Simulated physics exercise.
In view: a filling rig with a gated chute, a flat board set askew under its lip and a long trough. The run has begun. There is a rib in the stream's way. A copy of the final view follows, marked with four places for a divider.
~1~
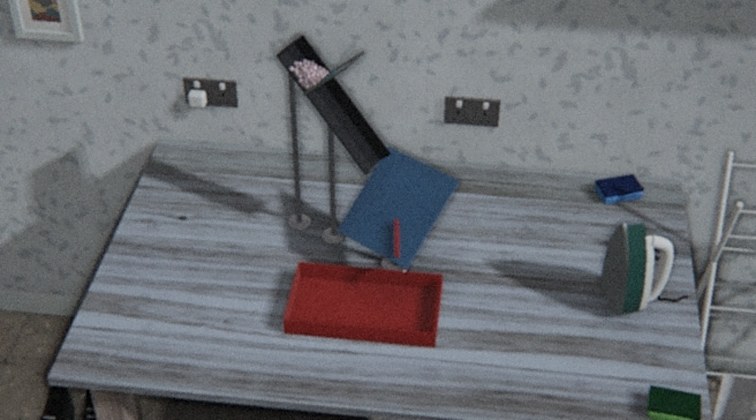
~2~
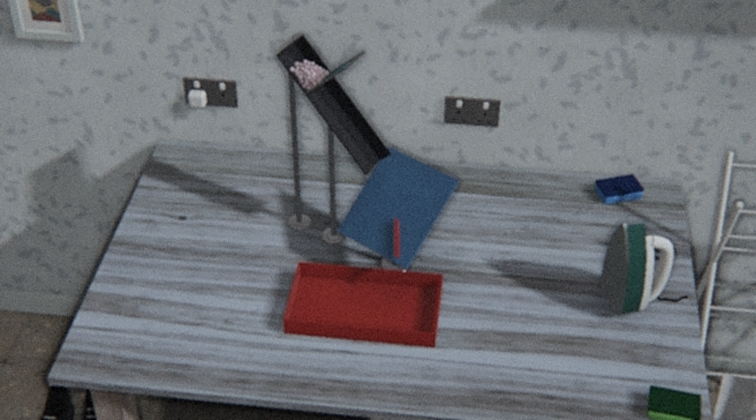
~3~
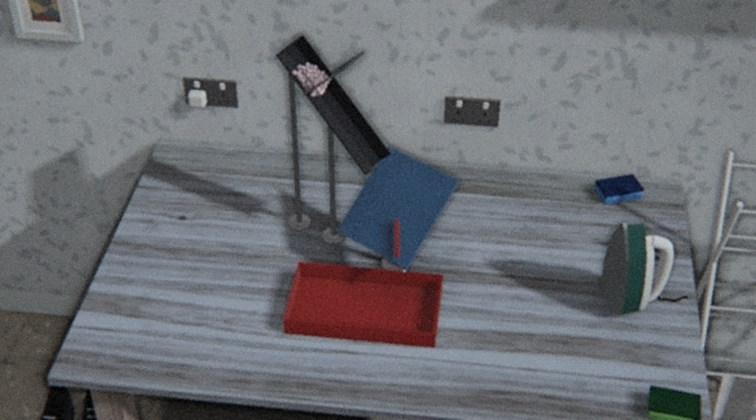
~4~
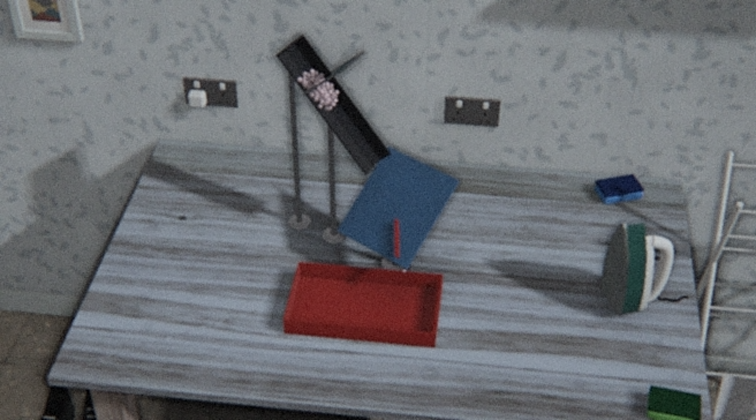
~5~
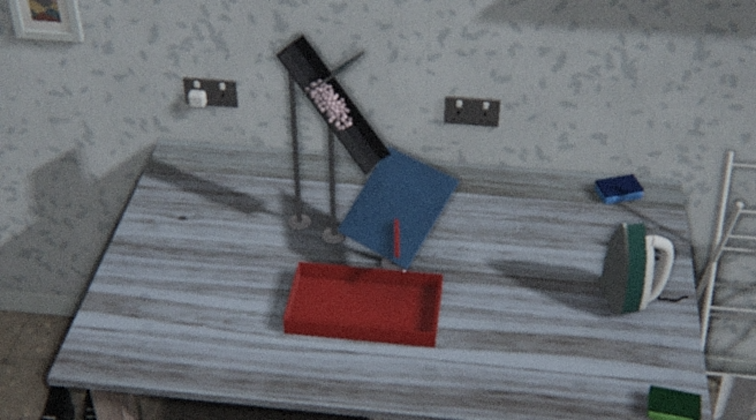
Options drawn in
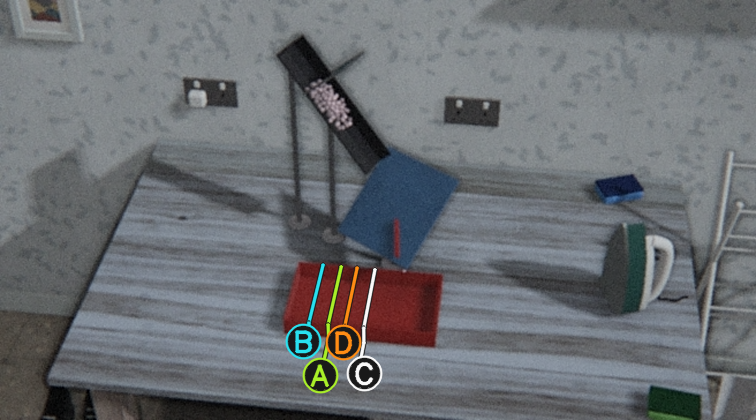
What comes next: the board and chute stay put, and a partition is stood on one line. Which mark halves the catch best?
The best line is C.
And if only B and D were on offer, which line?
D it is.
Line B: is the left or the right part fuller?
More lands on the right.
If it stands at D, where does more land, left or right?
Right.
On the marked copy, line A crosses the front rim at (328, 324); line B crosses the front rim at (309, 322); line C crosses the front rim at (363, 327); line D crosses the front rim at (344, 325).
With A, of what is caught, only a few on the left of the divider, all but a few on the right.
With B, of what is caught, none at all on the left of the divider, the whole lot on the right.
With C, of what is caught, close to half on the left of the divider, close to half on the right.
With D, of what is caught, close to a quarter on the left of the divider, the bulk on the right.
